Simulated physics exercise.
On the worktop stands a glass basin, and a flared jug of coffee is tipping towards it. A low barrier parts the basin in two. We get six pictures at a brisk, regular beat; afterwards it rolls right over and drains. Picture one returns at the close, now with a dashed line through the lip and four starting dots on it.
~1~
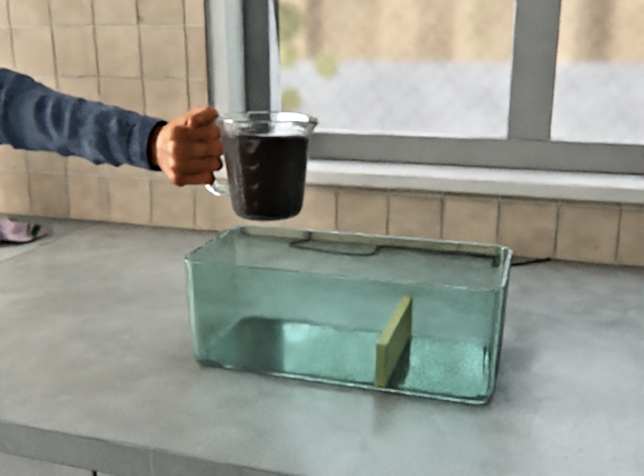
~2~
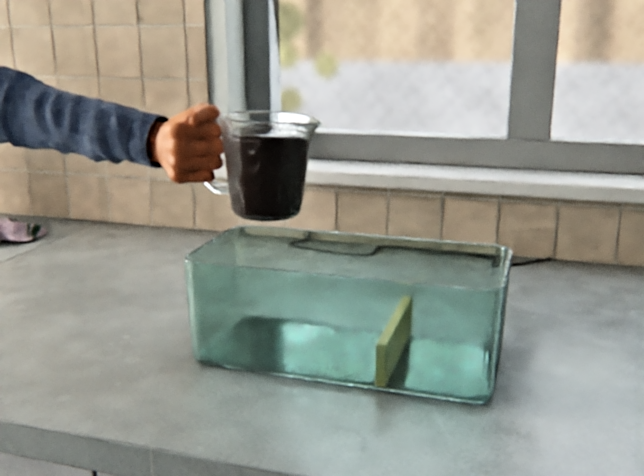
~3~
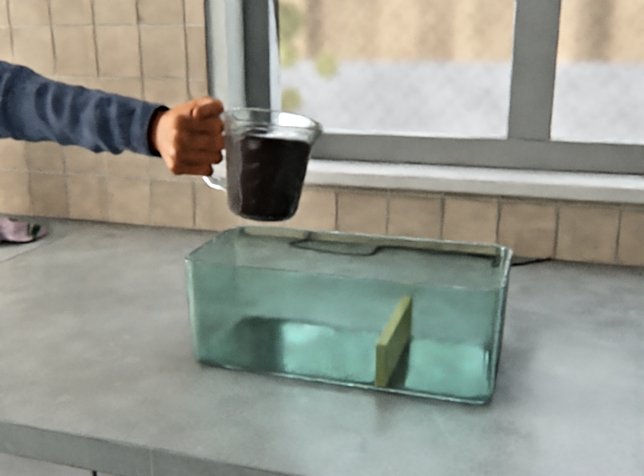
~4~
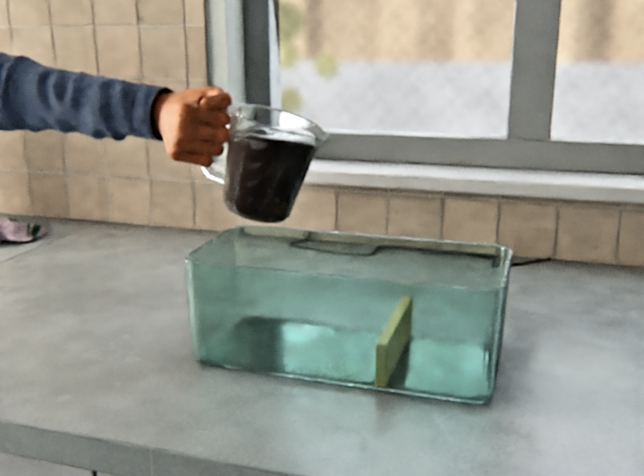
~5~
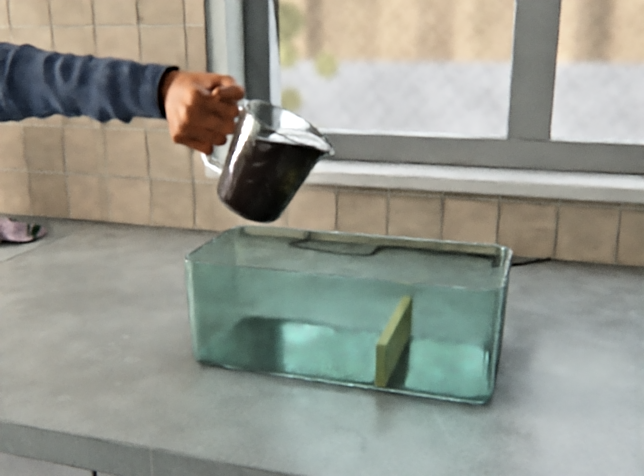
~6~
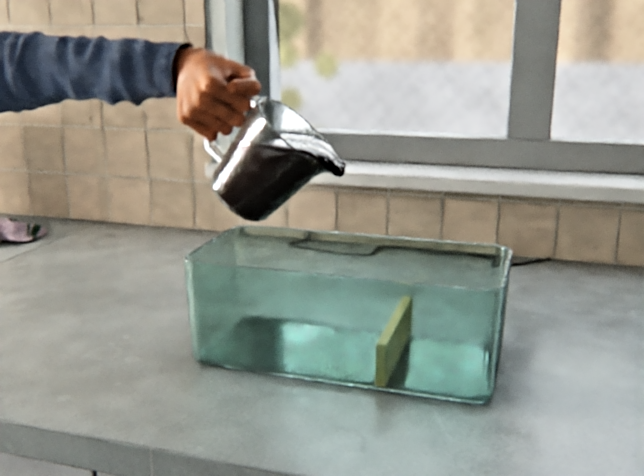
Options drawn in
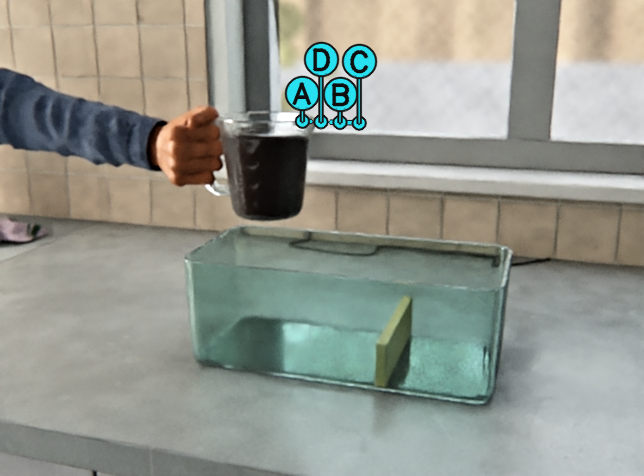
On a grey worktop by a window, a hand holds a clear jug of dark coffee upright above a glass basin parted by a low greenish barrier. The hand gradually tilts the jug to the right, steepening until the coffee reaches the spout and just passes over the lip.
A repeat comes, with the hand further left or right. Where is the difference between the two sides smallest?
C works best here.
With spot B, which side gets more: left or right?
The left side.
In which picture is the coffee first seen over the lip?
Picture 6.
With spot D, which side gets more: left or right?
The left one.
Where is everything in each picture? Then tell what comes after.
Upright, lip at (317, 121); basin from (195, 359) to (494, 401); top of the wall at (396, 318); nothing has left yet, in the first frame.
Upright, lip at (319, 123); nothing has left yet, in the second frame.
Tipped about 7°, lip at (323, 129); nothing has left yet, in the third frame.
Tipped about 16°, lip at (328, 139); nothing has left yet, in the fourth frame.
Tipped about 28°, lip at (332, 153); nothing has left yet, in the fifth frame.
Tipped about 41°, lip at (333, 170); coffee is over the lip, down to (339, 174), in the sixth frame.
On the marked copy, A at (302, 121); B at (340, 122); C at (359, 123); D at (321, 121).
Choosing A, about 93 % ends left of the wall and 5 % right of it.
Choosing B, about 77 % ends left of the wall and 22 % right of it.
Choosing C, about 56 % ends left of the wall and 44 % right of it.
Choosing D, about 90 % ends left of the wall and 8 % right of it.
